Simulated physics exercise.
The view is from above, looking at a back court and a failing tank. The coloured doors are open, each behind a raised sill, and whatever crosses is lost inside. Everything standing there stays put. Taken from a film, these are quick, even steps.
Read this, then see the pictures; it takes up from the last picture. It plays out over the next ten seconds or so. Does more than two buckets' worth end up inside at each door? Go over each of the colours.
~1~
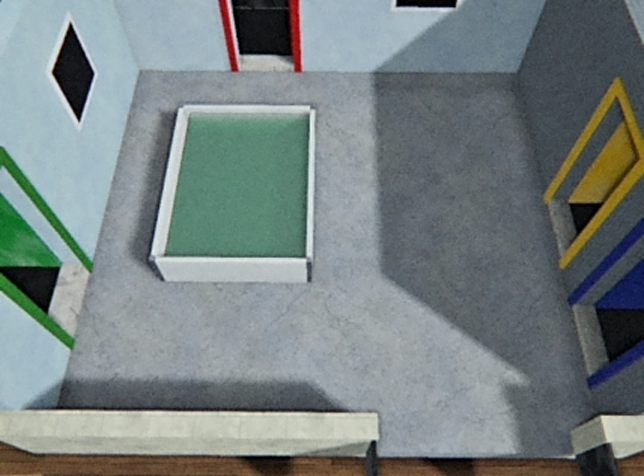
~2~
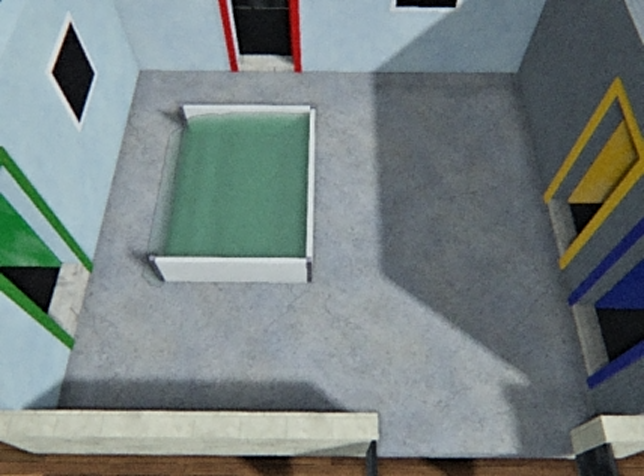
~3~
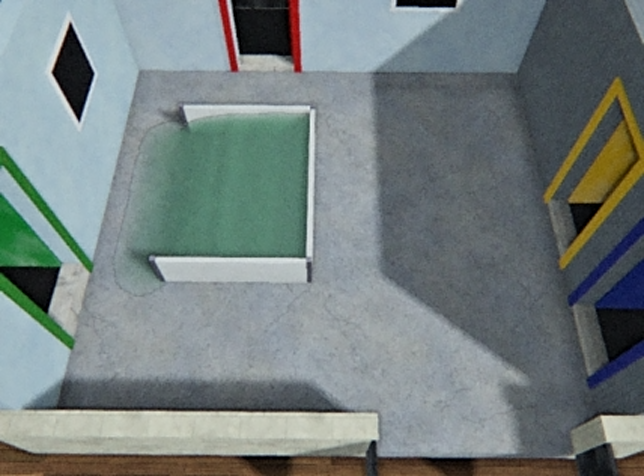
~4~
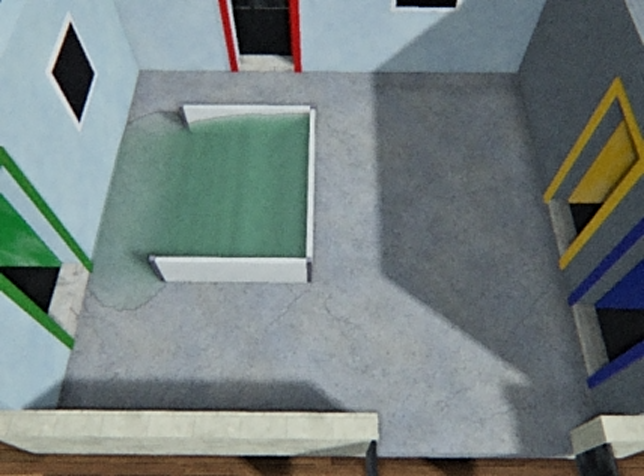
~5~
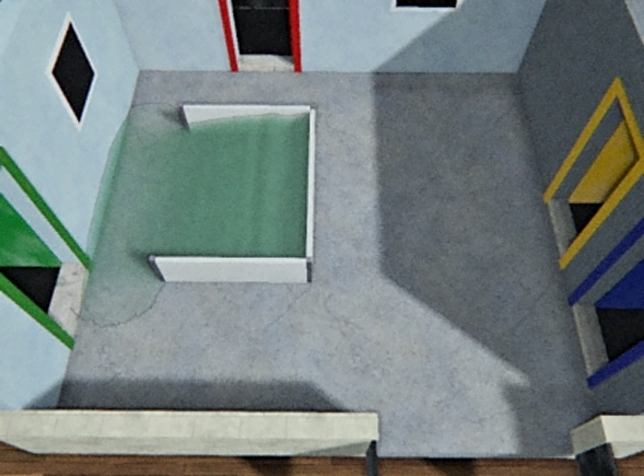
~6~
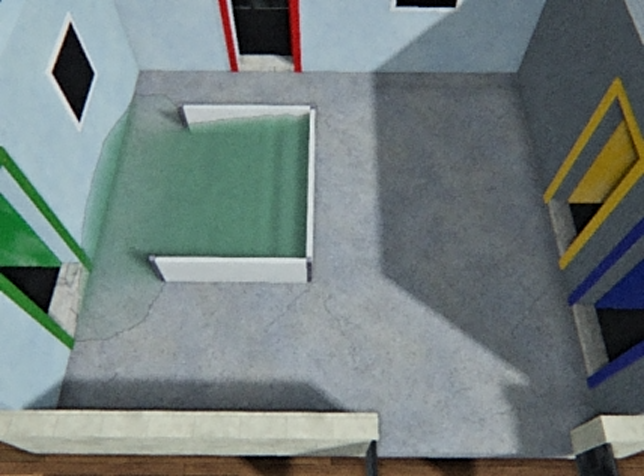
Outcome: The blue door stays within two buckets of inflow; the green door stays within two buckets of inflow; the yellow door stays within two buckets of inflow; the red door stays within two buckets of inflow.
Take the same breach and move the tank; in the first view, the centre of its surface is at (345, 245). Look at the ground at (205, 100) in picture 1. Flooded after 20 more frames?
Soaked there.
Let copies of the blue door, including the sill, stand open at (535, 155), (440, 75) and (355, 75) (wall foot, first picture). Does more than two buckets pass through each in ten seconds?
In order: Stays within it, stays within it, stays within it.
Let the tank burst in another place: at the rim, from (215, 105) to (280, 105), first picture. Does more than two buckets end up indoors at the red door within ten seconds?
Red exceeds the limit.
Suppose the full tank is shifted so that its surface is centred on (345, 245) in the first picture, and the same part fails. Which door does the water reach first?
That's the one in green.
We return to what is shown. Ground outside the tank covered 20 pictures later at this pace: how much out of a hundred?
Roughly 50 per cent.
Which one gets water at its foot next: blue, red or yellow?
The door marked red is the one.
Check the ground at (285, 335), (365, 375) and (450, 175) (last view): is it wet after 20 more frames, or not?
In that order the points end up soaked, soaked and high and dry.
A moment on, water covers 15 % of the floor; the blue door not reached, the green door wet at the sill, nothing in, the yellow door not reached, the red door not reached.
Next, water covers 25 % of the floor; the blue door not reached, the green door wet at the sill, nothing in, the yellow door not reached, the red door wet at the sill, nothing in.
Then, water covers 50 % of the floor; the blue door not reached, the green door wet at the sill, nothing in, the yellow door not reached, the red door wet at the sill, nothing in.
Later, water covers 85 % of the floor; the blue door wet at the sill, nothing in, the green door wet at the sill, nothing in, the yellow door wet at the sill, nothing in, the red door wet at the sill, nothing in.
In the end, water covers 95 % of the floor; the blue door under two buckets in, the green door wet at the sill, nothing in, the yellow door wet at the sill, nothing in, the red door wet at the sill, nothing in.
